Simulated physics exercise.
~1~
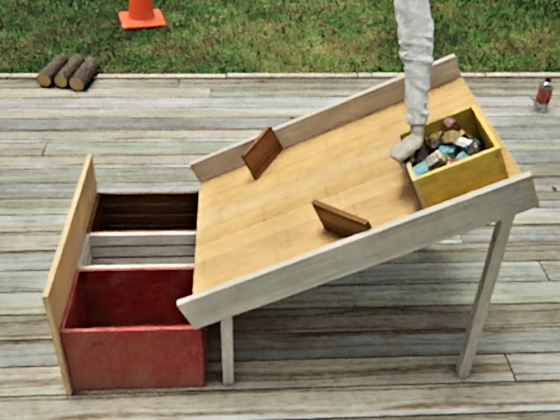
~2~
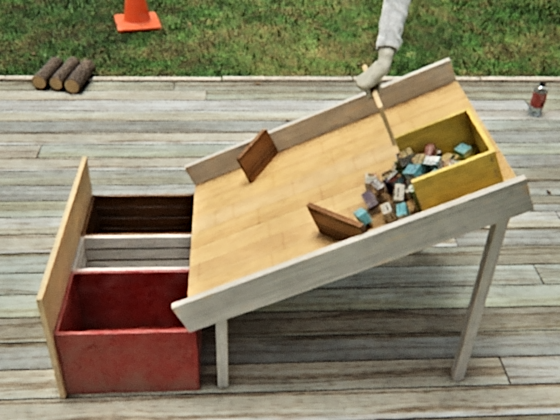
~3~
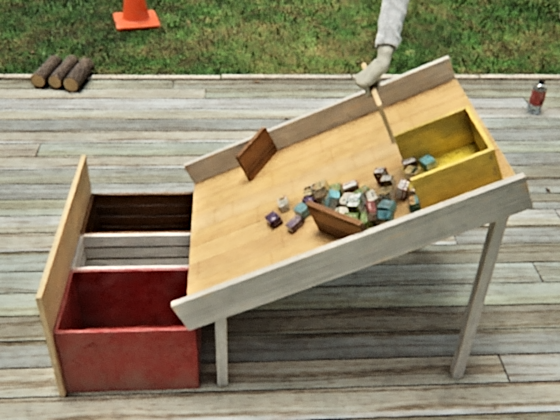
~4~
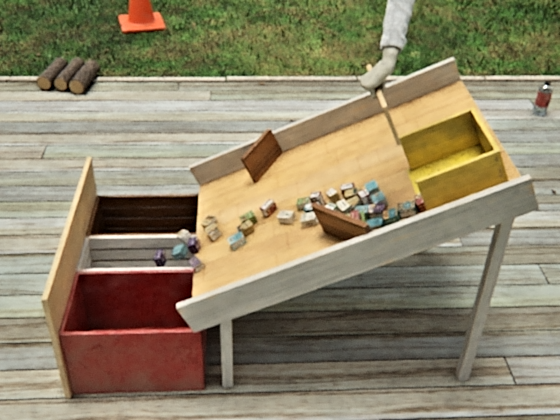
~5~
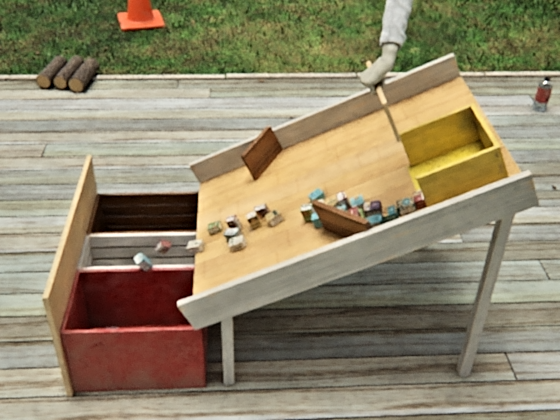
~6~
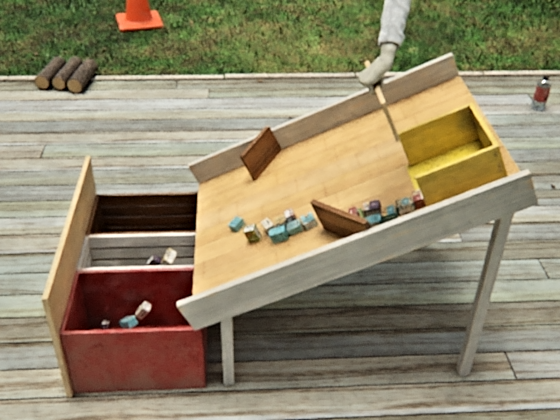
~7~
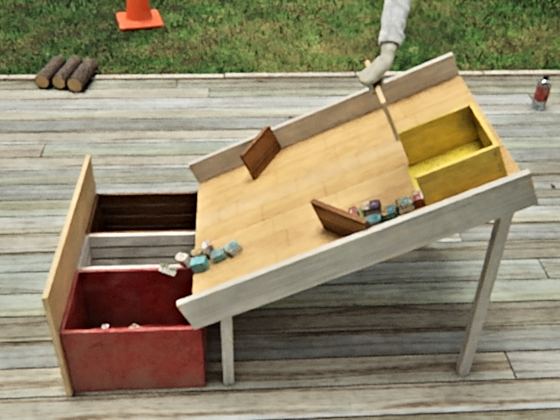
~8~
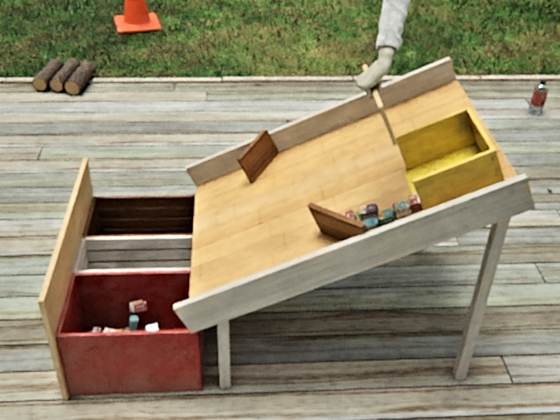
A gloved hand lifts the gate, and small blocks tumble left, some stopping behind a board.
